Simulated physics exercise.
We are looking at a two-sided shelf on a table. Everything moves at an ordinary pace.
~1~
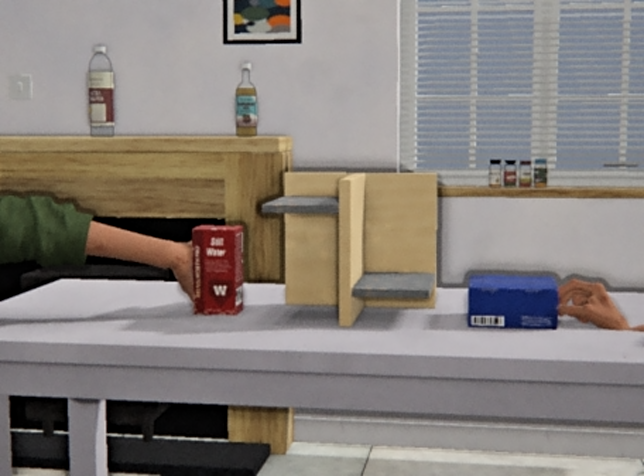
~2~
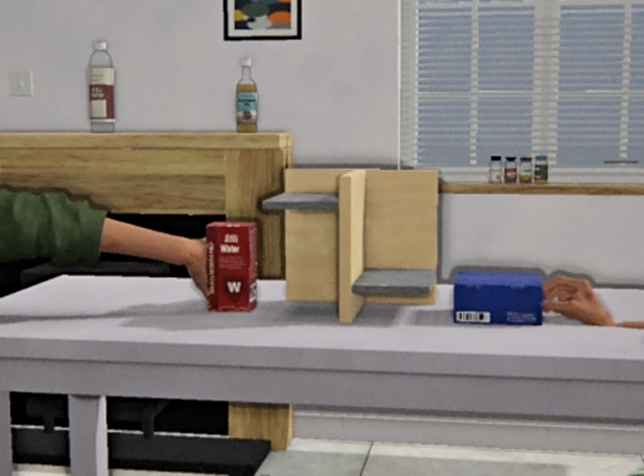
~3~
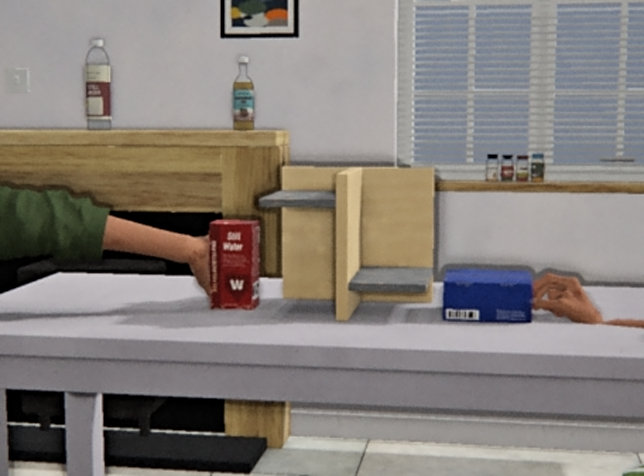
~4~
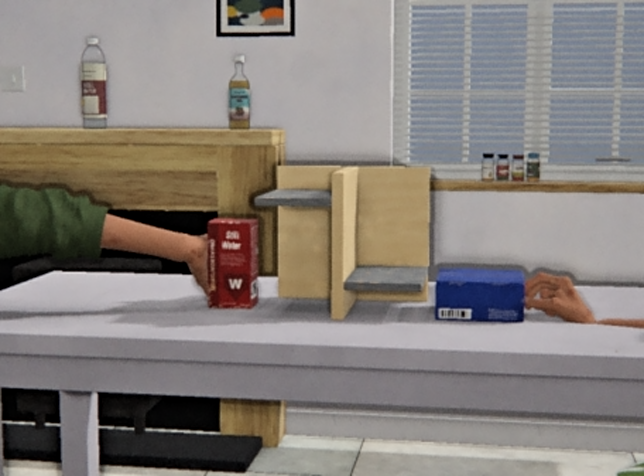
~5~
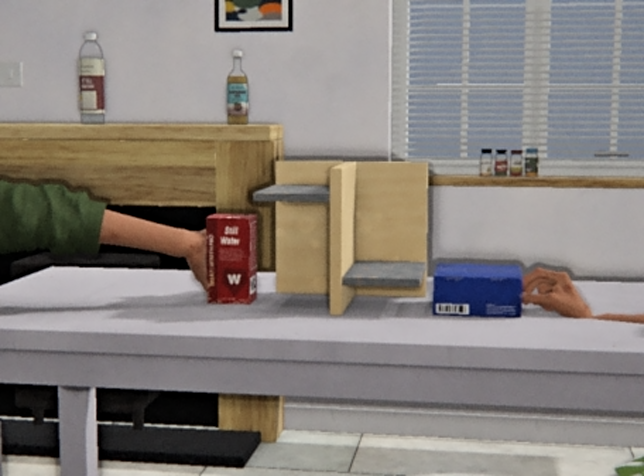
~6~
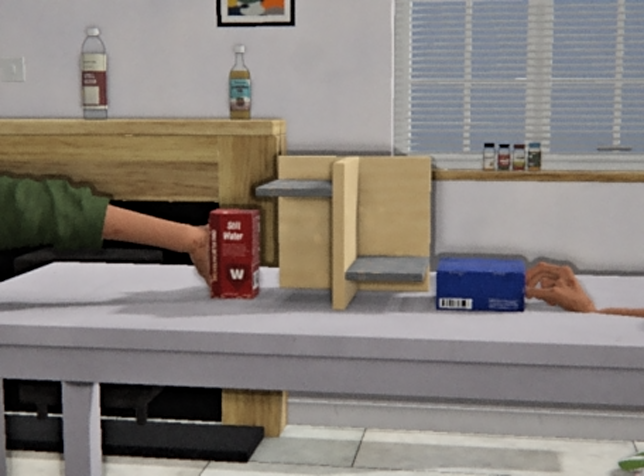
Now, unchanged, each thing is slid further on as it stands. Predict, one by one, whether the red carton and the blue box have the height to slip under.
Result: The red carton passes. The blue box is stopped.
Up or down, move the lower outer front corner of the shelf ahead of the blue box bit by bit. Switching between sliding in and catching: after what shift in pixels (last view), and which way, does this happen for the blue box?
The tipping point sits around 12 pixels higher.
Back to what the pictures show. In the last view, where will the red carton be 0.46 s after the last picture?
Centre: Approx (264, 255).
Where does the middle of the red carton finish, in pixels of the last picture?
The middle ends up near (291, 255).
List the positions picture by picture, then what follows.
In the first picture, hands sliding the things forward; red carton (219, 270); blue box (512, 301); shelf (353, 246).
In the second picture, hands sliding the things forward; blue box (497, 298); shelf (353, 243).
In the third picture, hands sliding the things forward; red carton (235, 265); shelf (350, 241).
In the fourth picture, hands sliding the things forward; blue box (480, 295); shelf (346, 240).
In the fifth picture, hands sliding the things forward; red carton (232, 259); shelf (344, 235).
In the sixth picture, hands sliding the things forward; red carton (235, 254); blue box (480, 284); shelf (347, 230).
Then, 0.26 s after the last picture, red carton sliding up to the opening near (244, 254); blue box sliding up to the opening near (470, 284).
Then, 0.46 s after the last picture, red carton part of the way in near (264, 255); blue box stopped at the opening near (468, 284).
Then, 0.66 s after the last picture, red carton part of the way in near (285, 255); blue box stopped at the opening near (468, 284).
At rest, the red carton goes under, near (291, 255); the blue box stops at the shelf, near (468, 284).
